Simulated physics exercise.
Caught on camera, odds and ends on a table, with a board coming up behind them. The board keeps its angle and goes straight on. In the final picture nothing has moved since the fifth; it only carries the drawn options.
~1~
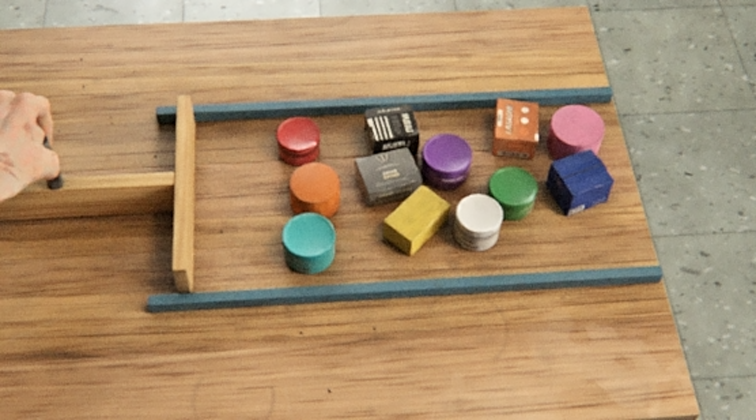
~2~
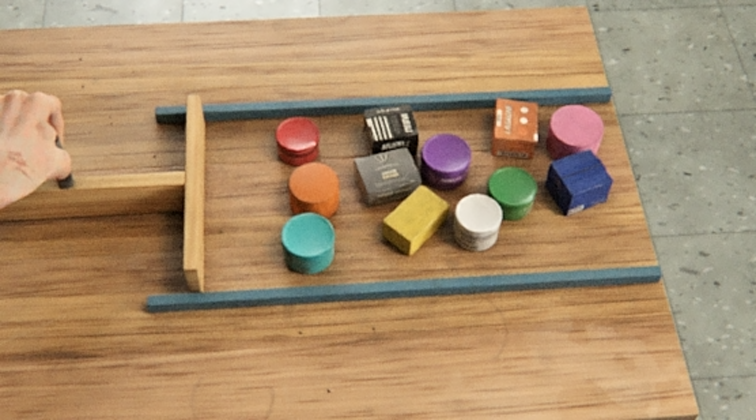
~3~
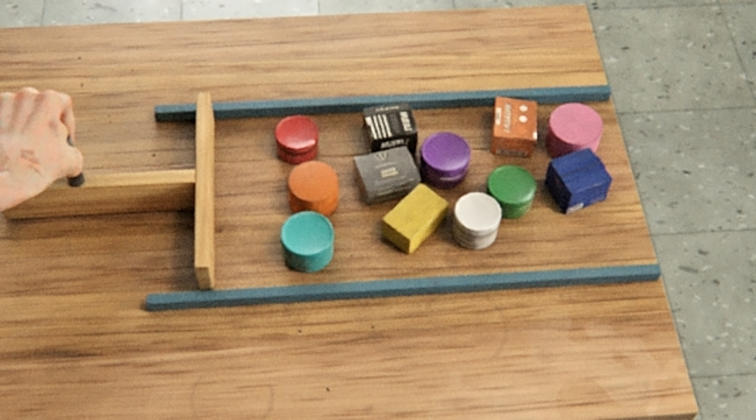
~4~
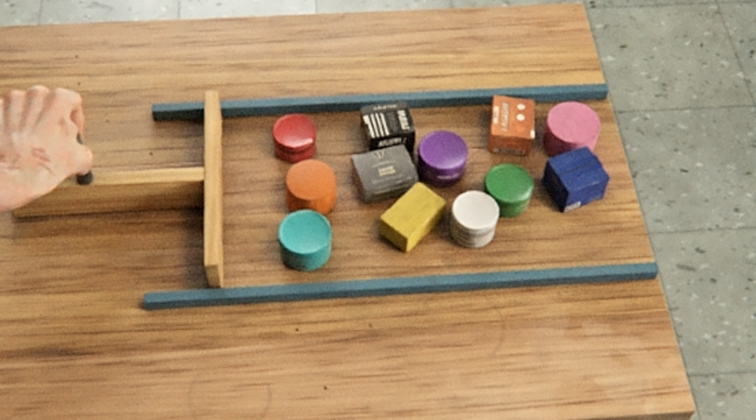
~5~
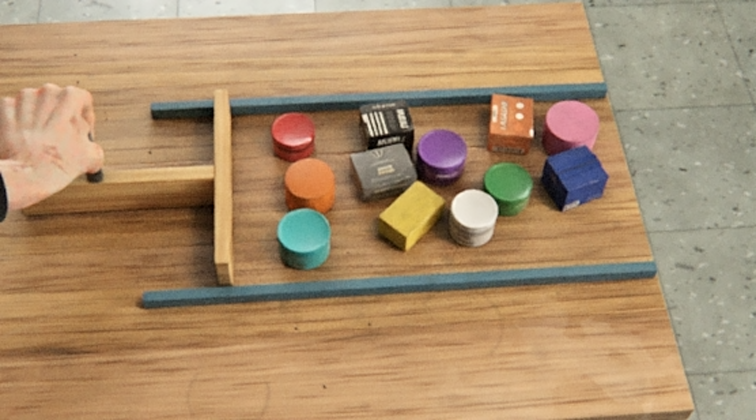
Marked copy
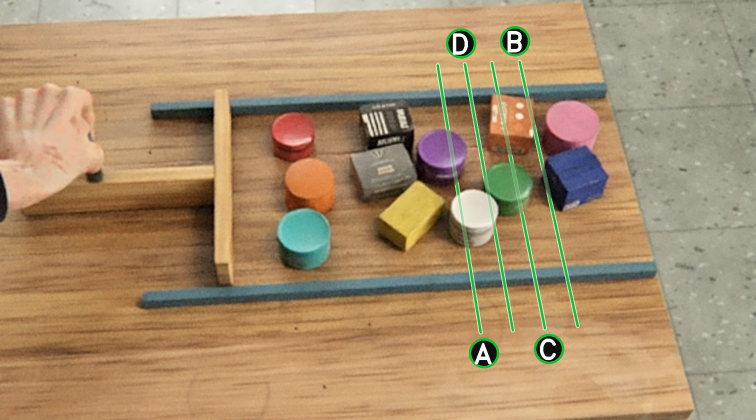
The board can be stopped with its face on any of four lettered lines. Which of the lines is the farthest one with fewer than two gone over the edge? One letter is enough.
No second one falls up to A.
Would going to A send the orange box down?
No.
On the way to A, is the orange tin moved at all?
By then, yes.
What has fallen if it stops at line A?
The pink tin.
On the marked copy, A at (457, 187); B at (546, 183); C at (516, 184); D at (487, 186).
Taking A. A third of the way, board (307, 166); red jar (333, 136); turquoise jar (345, 237).
Two thirds of the way, board (392, 162); pink tin (595, 127); orange box (543, 112).
When it is over, board (455, 159); pink tin over the edge; blue box (620, 176); one fallen.
As for the rest, B drops five; C drops four; D drops three.
